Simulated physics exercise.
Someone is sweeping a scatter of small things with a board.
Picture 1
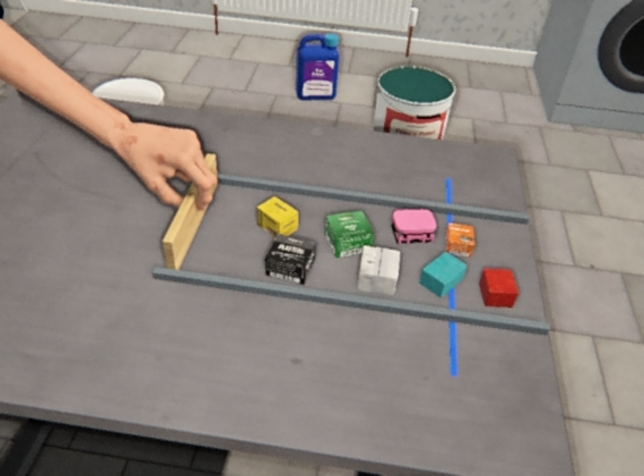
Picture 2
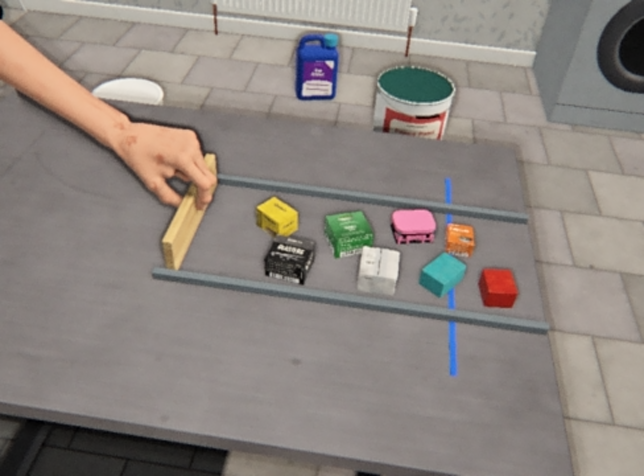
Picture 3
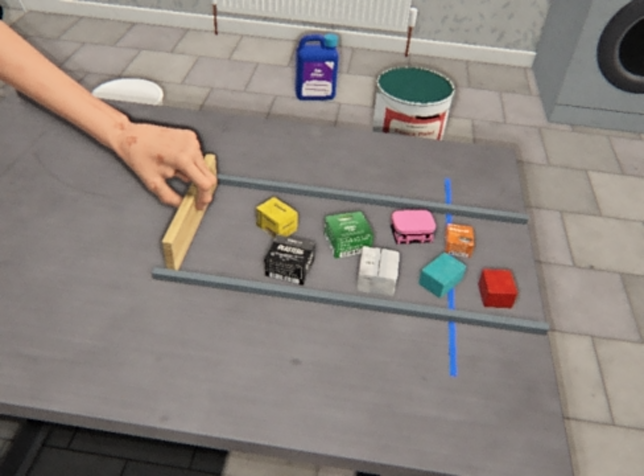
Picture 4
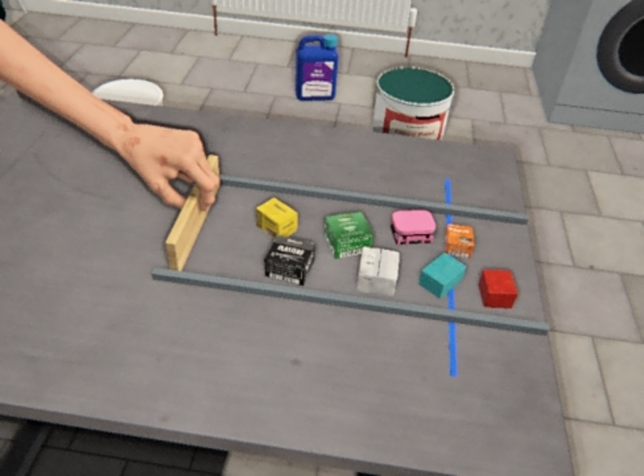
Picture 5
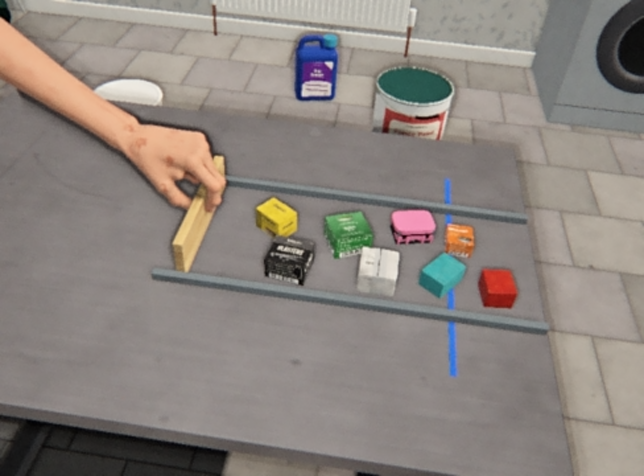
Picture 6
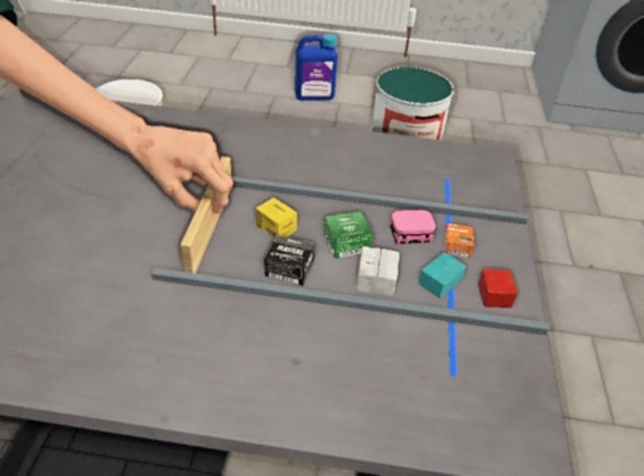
A hand holding a wooden board upright, then sliding it slightly right between two rails towards small coloured boxes that stay still.
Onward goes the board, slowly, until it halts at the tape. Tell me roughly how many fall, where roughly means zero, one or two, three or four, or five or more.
Roughly, one or two fall.
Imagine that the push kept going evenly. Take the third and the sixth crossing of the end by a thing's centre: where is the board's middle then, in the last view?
About (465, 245), then (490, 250).
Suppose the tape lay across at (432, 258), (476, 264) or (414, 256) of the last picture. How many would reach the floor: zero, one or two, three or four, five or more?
In order, the falls would come to one or two; 3 or 4; not one.
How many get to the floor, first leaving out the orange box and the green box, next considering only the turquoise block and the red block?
2, then 0.
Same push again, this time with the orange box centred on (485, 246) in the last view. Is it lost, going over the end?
Well, this time it stays in place.
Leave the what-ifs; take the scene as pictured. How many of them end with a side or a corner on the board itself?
In contact: 2.
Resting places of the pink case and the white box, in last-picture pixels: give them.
Pink case at (496, 228), white box at (515, 299).
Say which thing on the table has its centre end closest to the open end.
The one you want is the turquoise block.
A little later, none off yet; red block at rest near (497, 288); orange box at rest near (459, 241); turquoise block at rest near (442, 275).
Next, none off yet; red block at rest near (497, 288); orange box at rest near (461, 240); turquoise block moving near (450, 275).
Later still, none off yet; red block shifted about its own width near (539, 294); orange box shifted about its own width near (493, 249); turquoise block shifted well along near (509, 282).
When it is over, the number that fall off is one or two; down, red block.
